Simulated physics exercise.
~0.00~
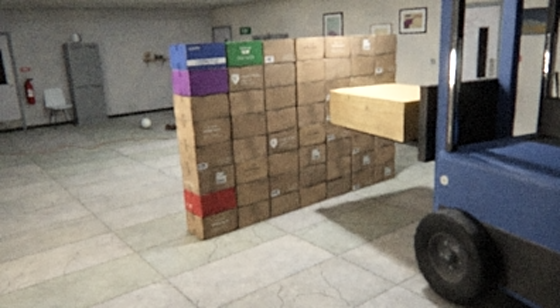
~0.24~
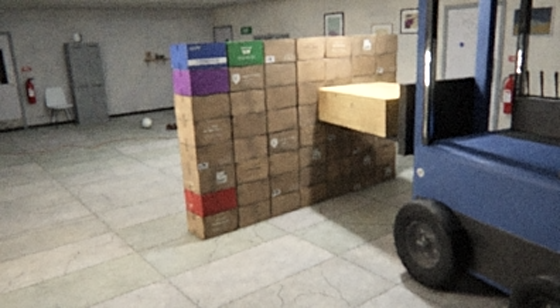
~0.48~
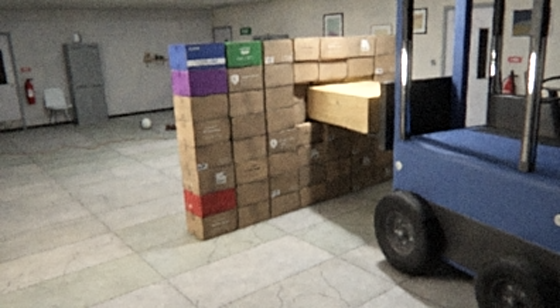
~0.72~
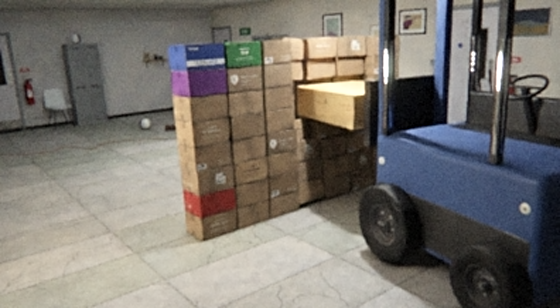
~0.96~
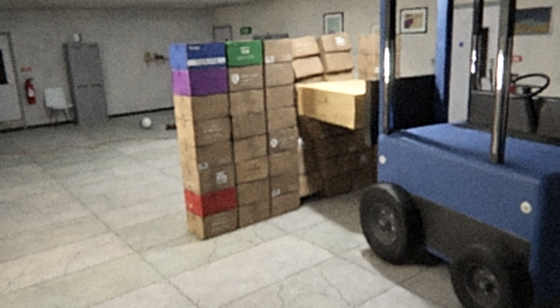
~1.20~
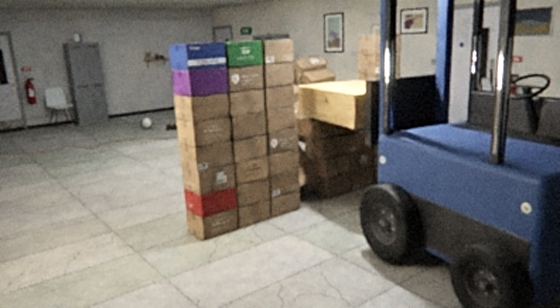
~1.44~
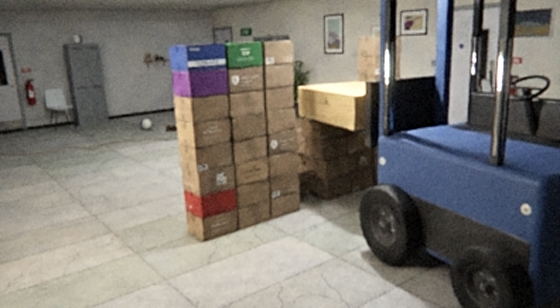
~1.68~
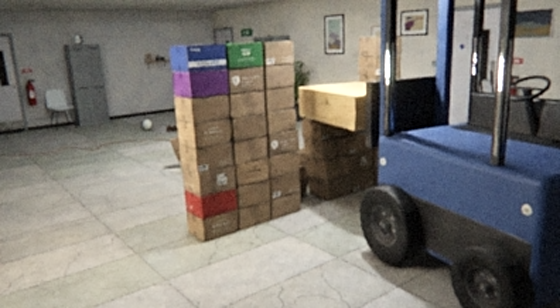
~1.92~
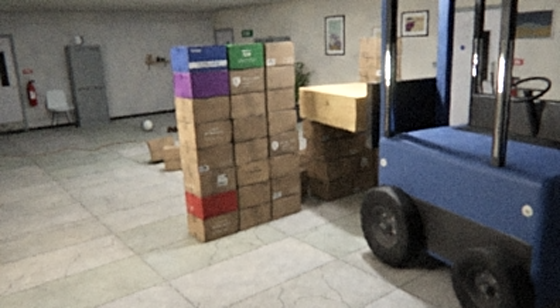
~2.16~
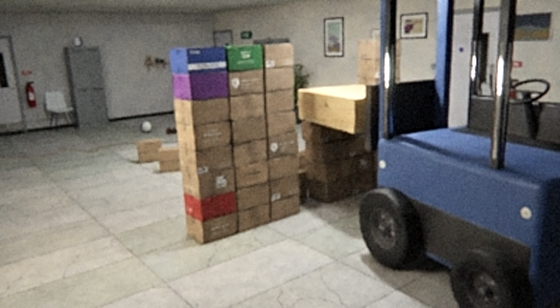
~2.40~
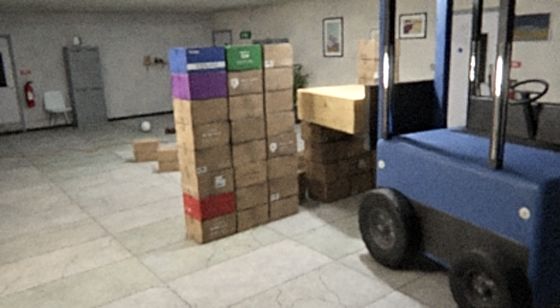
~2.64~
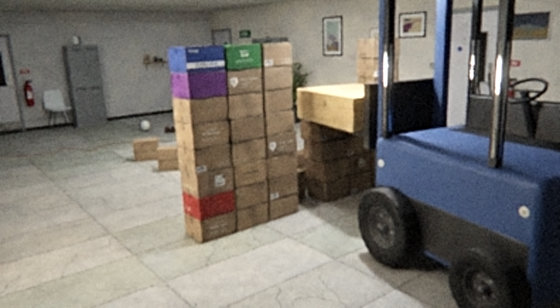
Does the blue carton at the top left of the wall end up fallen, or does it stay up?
The blue carton stays up, still sitting on top of the left column once everything settles.
